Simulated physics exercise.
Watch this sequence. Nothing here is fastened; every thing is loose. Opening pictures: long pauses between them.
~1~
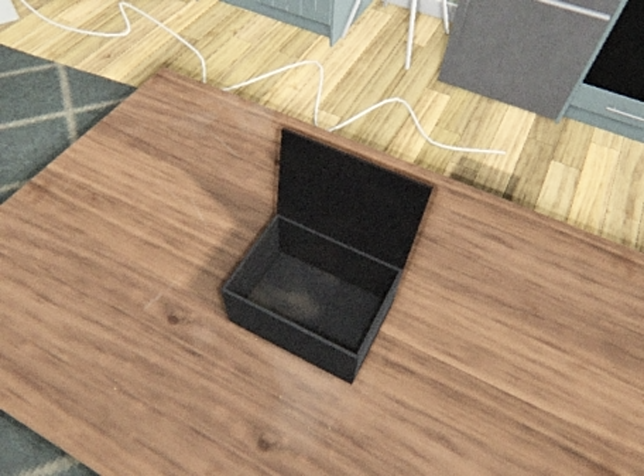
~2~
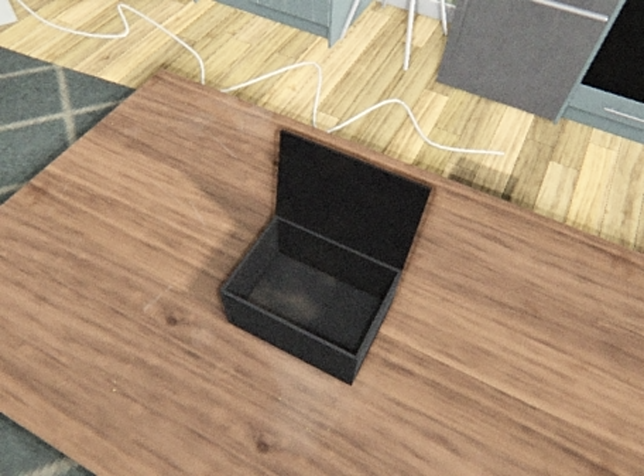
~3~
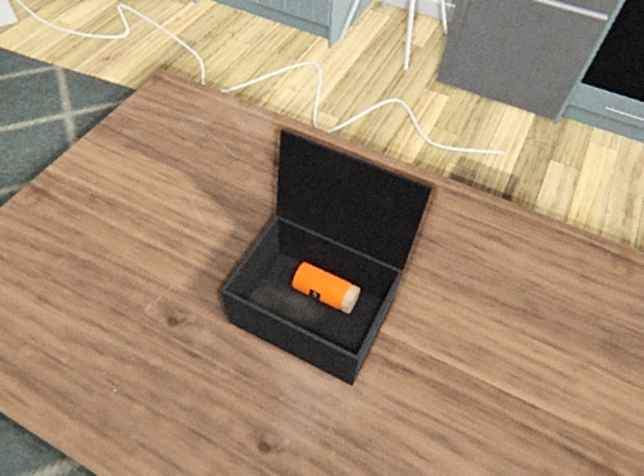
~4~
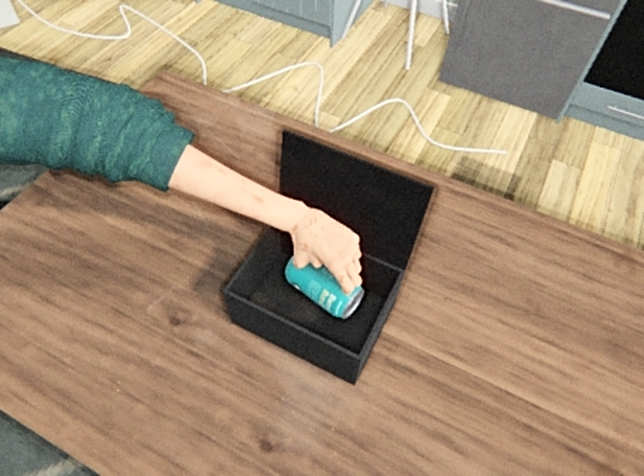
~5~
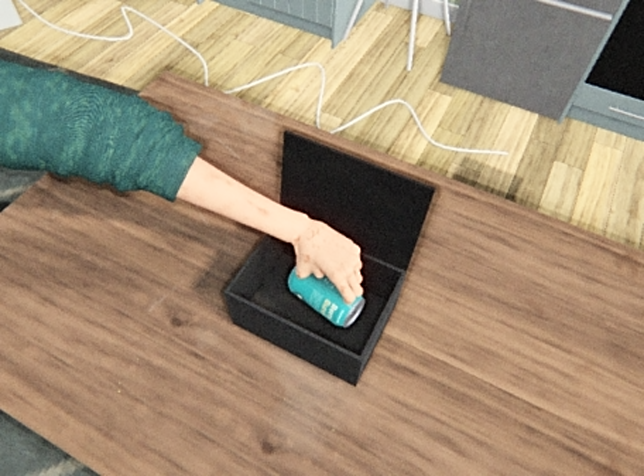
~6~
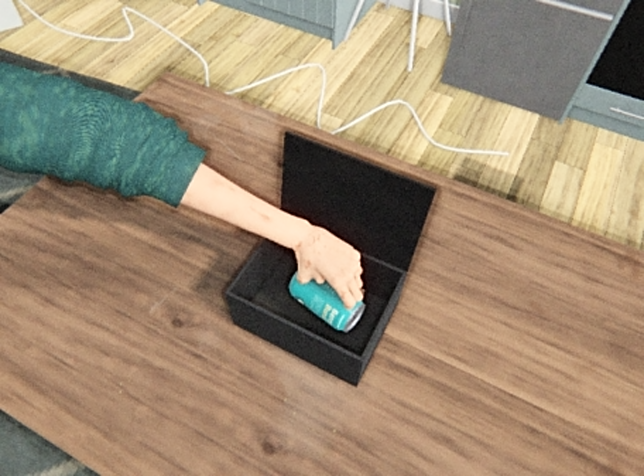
An orange cylinder appeared in the open, empty black box on the wooden table, then was gone, and a green-sleeved arm from the left held a turquoise can inside the box, barely moving.
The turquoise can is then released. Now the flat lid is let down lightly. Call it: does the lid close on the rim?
My call is that it closes.
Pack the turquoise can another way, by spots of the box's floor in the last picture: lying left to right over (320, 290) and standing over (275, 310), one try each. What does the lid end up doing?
First try: The lid comes down fully; second try: The lid stays propped open.
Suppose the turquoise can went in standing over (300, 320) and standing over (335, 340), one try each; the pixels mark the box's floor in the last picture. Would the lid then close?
Case one: Lid left up; case two: Lid left up.
Then, 0.40 s after the last picture, turquoise can rolled about its own width near (312, 325); orange shaker rolled a little.
Then, 1.40 s after the last picture, lid 72° above the rim; turquoise can rolled about its own width near (310, 327).
Then, 1.80 s after the last picture, lid 45° above the rim; turquoise can rolled about its own width near (310, 326).
Then, 2.20 s after the last picture, lid 13° above the rim; turquoise can rolled about its own width near (310, 326).
At rest, lid shut; moved from the start, turquoise can; orange shaker in place. Seen from the same camera at the end, turquoise can near (310, 326).
